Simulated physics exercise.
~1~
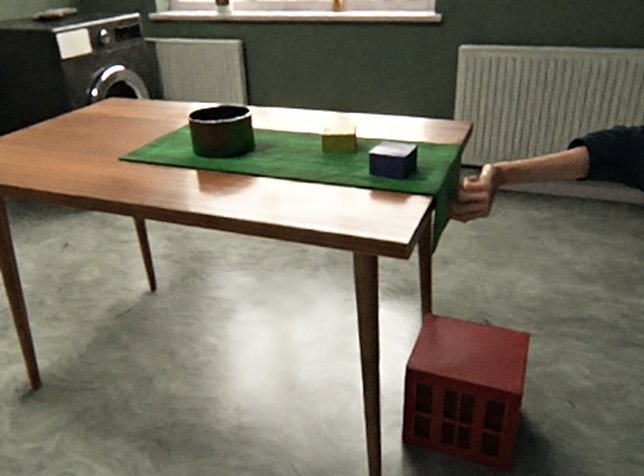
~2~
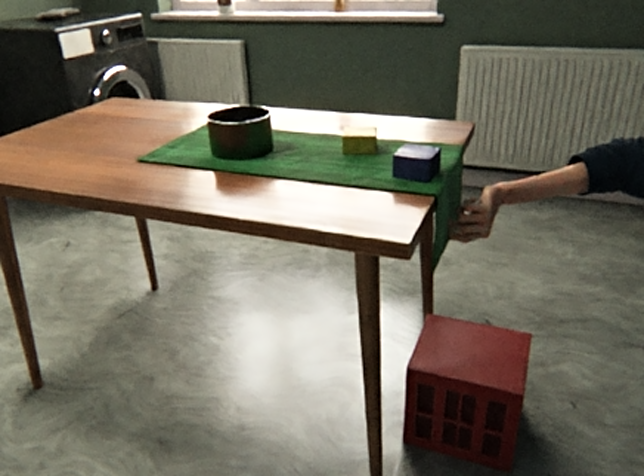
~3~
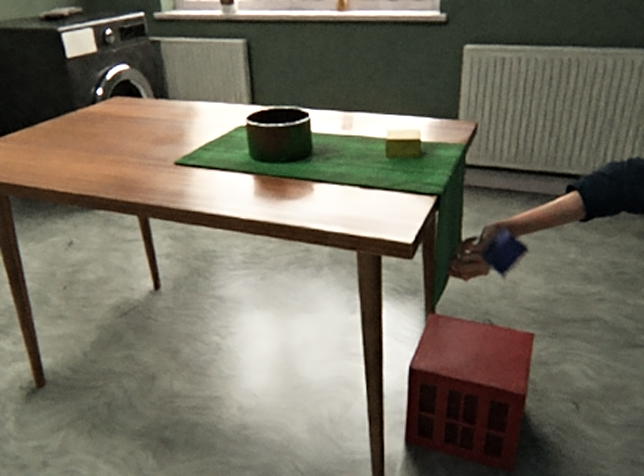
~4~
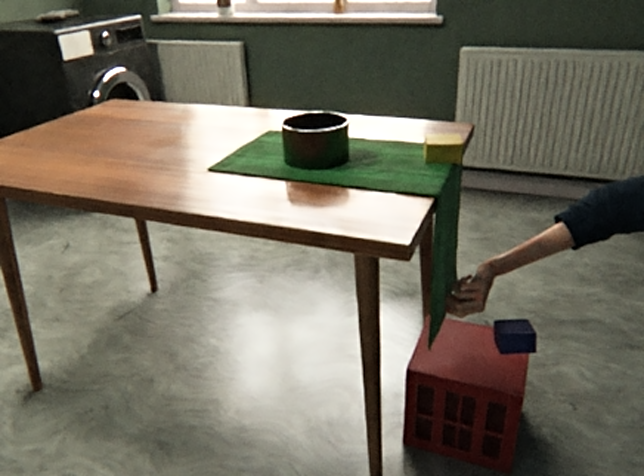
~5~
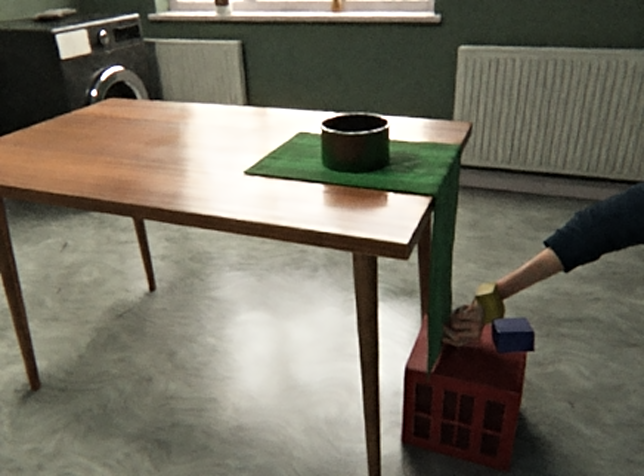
Green cloth being pulled down over a table's right end by a hand, dropping blue then yellow blocks as the pot stays on.
